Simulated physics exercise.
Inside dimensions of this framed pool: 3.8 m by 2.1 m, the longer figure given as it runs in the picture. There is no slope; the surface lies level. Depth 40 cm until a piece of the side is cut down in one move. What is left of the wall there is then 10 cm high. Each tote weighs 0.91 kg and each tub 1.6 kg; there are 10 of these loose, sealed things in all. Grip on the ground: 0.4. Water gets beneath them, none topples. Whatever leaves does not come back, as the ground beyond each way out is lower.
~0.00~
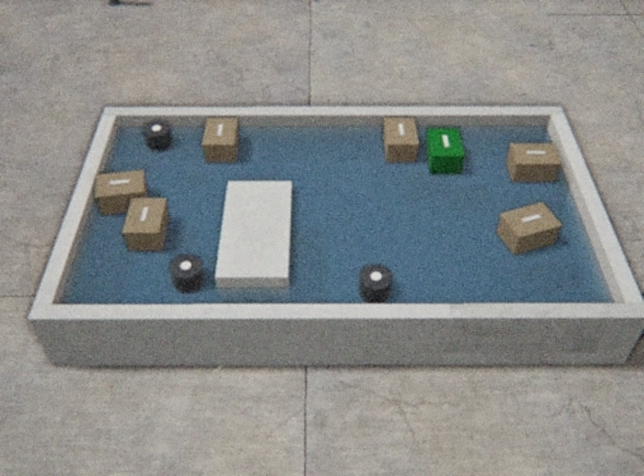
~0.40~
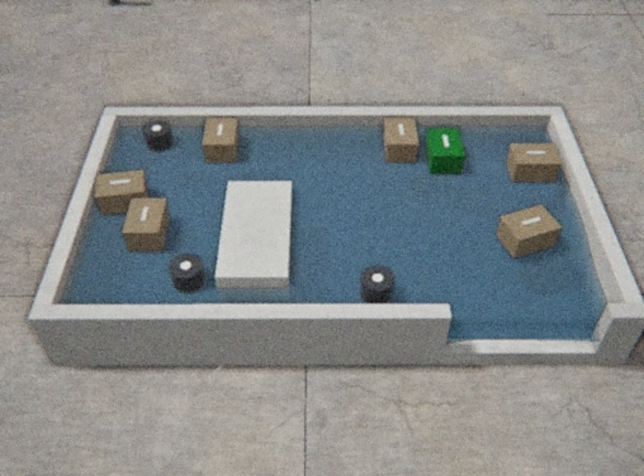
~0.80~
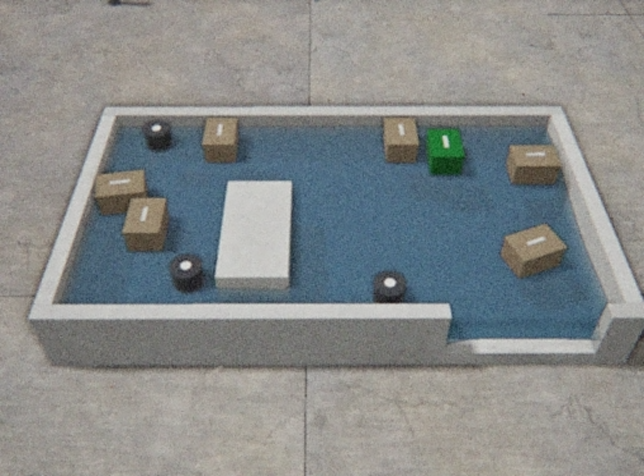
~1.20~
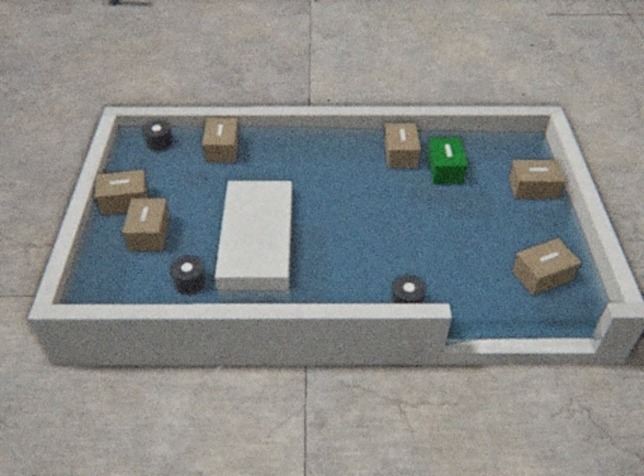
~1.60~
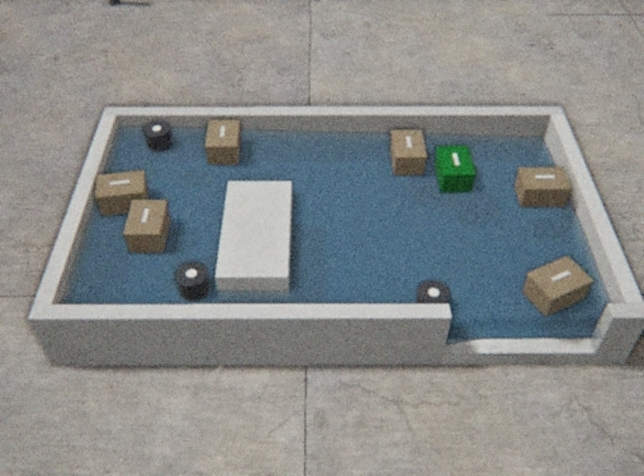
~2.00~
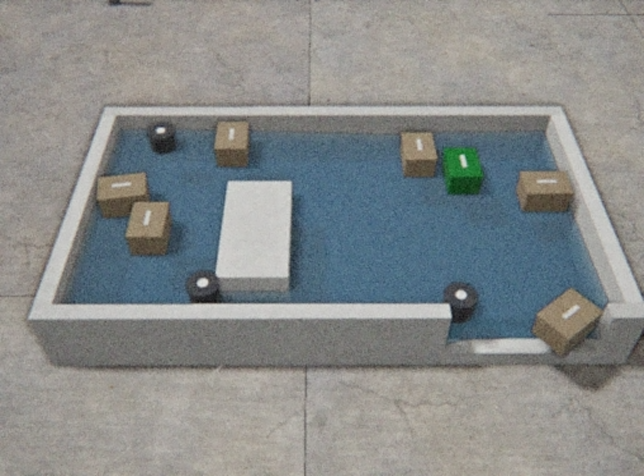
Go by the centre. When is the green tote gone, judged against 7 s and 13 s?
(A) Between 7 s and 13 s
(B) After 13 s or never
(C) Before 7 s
The answer is A.
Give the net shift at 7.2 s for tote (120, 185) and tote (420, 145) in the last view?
Respectively, 20 cm and 80 cm.
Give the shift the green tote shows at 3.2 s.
Shift: About 40 cm.
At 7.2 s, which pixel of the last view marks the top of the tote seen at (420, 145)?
Near (477, 189).
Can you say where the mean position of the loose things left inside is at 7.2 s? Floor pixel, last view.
Centre of the remaining things: Roughly (357, 247).
After 3.2 s the green tote is near (486, 169), 0.4 m from its start, afloat; 2 of 10 are out; 8 afloat.
After 7.2 s the green tote is near (522, 233), 1.0 m from its start, afloat; 2 of 10 are out; 8 afloat.
After 12.0 s the green tote has gone out (at 10.4 s); 5 of 10 are out; 5 afloat.
After 16.0 s the green tote has gone out (at 10.4 s); 6 of 10 are out; 4 afloat.
